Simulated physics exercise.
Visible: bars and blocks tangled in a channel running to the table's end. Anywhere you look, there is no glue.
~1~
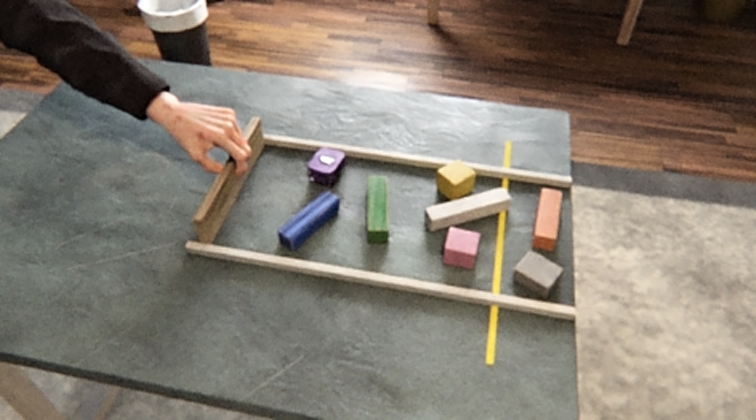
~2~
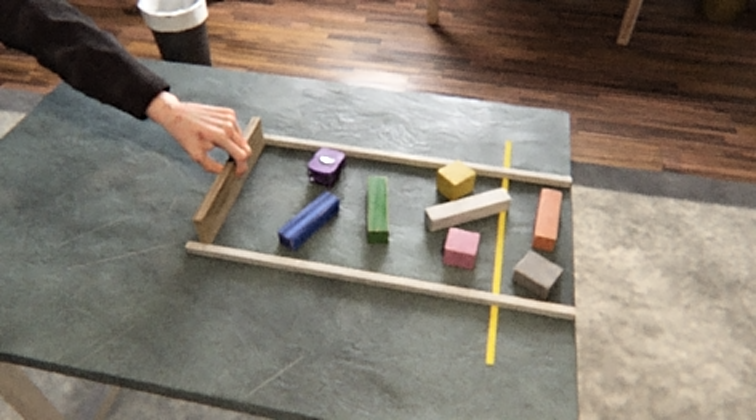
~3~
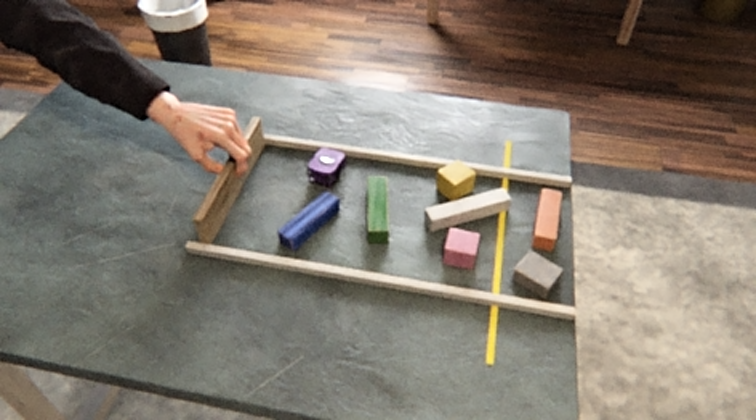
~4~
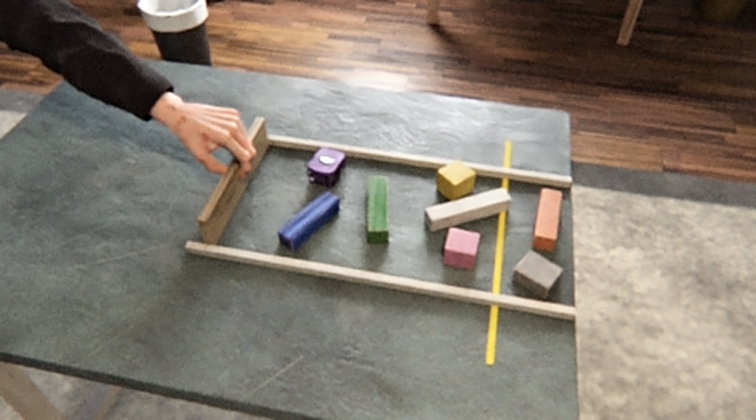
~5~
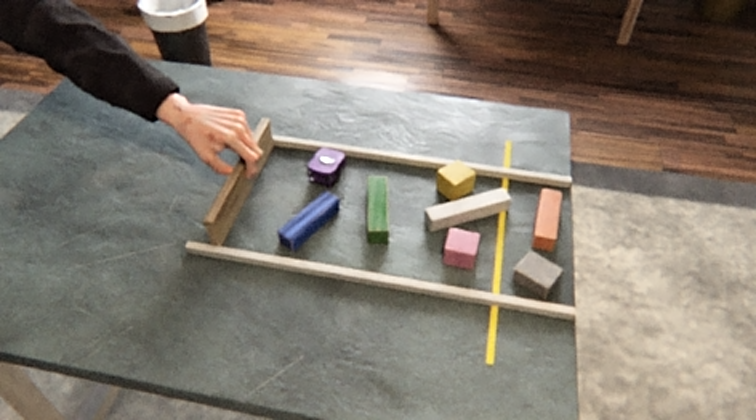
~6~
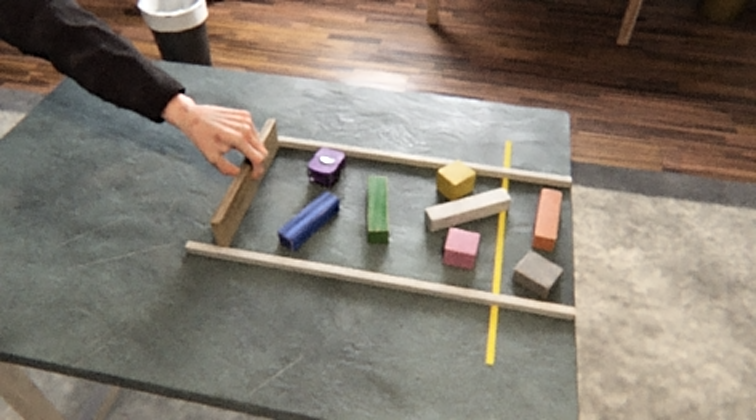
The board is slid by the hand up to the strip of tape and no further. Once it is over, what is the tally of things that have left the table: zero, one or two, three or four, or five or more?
A tally of one or two.
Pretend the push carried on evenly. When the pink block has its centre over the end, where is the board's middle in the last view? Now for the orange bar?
Its middle is about (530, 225) and about (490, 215).
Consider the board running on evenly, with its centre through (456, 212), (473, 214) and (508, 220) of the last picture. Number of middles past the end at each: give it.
Counts: 0, 0, 2.
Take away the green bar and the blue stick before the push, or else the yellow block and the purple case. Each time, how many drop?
Result: 0, then 1.
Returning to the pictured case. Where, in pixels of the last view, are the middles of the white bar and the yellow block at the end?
First (565, 229), then (547, 190).
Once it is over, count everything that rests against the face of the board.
2 end up touching it.
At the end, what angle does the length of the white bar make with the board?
Angle: Close to 10 degrees.
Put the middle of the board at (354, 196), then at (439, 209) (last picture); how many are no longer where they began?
3 at one spot and 6 at the other.
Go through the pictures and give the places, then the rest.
In the first frame, orange bar (547, 219); grey block (538, 274); white bar (468, 209); board (233, 178); tape (501, 233).
In the second frame, grey block (537, 275); blue stick (310, 220).
In the third frame, white bar (468, 210); green bar (378, 209).
In the fourth frame, orange bar (547, 219); yellow block (456, 181).
In the fifth frame, grey block (537, 275); purple case (327, 168).
In the sixth frame, orange bar (547, 219); grey block (537, 275); white bar (468, 210); board (249, 180); tape (501, 233).
Soon after, none off yet; orange bar at rest near (547, 219); grey block at rest near (537, 275); white bar at rest near (468, 210).
At rest, the number that fall off is one or two; fallen, grey block and orange bar.
